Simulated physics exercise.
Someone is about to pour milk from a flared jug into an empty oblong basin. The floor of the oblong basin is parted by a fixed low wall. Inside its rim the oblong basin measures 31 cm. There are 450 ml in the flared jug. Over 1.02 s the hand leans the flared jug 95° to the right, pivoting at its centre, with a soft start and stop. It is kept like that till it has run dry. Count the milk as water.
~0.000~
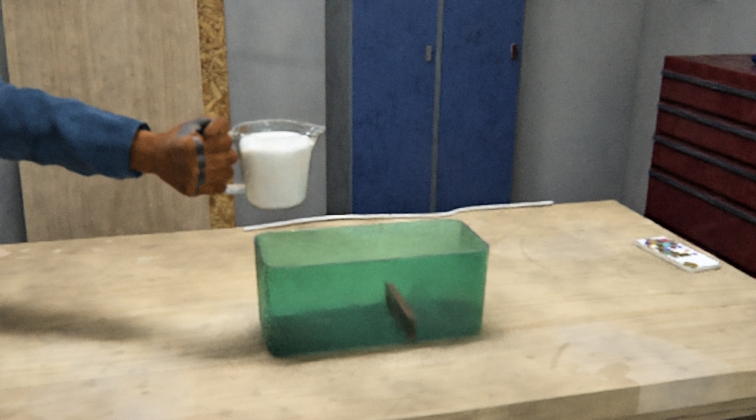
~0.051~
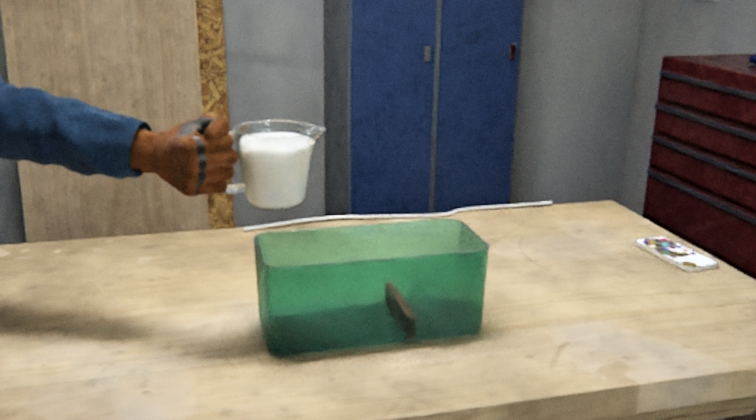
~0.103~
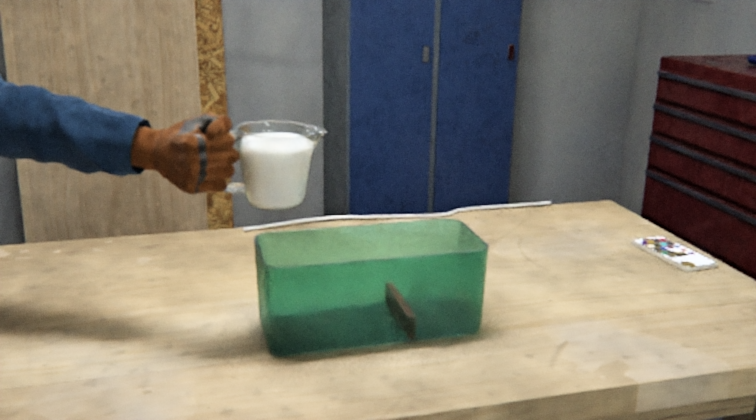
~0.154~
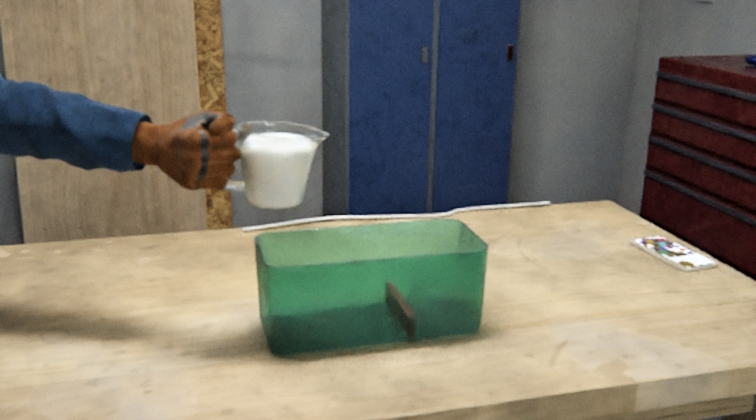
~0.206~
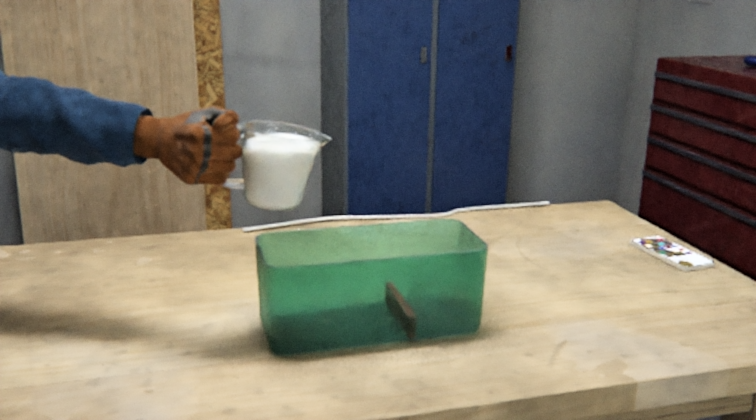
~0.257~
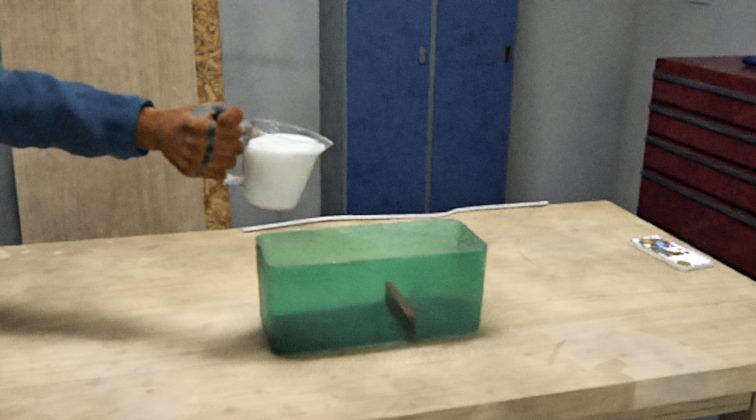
The clip opens on a gloved hand holding a clear flared jug of milk upright above a green, see-through oblong basin on a wooden table. Slowly at first, then a little faster, the hand leans the jug slightly to the right, while the basin stays still and the milk remains in the jug.
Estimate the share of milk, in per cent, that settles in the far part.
About 6 per cent.
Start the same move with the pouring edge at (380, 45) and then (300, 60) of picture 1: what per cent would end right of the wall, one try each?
In turn about 75 and 10 per cent.
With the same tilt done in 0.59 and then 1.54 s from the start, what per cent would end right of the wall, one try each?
In turn about 10 and 5 per cent.
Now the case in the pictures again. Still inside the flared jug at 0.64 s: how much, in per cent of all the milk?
Some 70 per cent.
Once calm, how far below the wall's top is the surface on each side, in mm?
Left about 16 mm, right about 32 mm.
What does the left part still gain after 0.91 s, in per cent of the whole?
Some 28 per cent.
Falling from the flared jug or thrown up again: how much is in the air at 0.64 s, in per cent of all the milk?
About 20 per cent.
After 0.64 s the tilt is 65° and 69 per cent is still to pour, 10 is left of the wall and 0 right of it.
After 0.91 s the tilt is 92° and 19 per cent is still to pour, 65 is left of the wall and 1 right of it.
After 1.20 s the tilt is 95° and 2 per cent is still to pour, 91 is left of the wall and 5 right of it.
After 1.52 s the tilt is 95° and 0 per cent is still to pour, 93 is left of the wall and 6 right of it.
In the end 93 per cent lies left of the wall, 6 right of it and 1 outside.
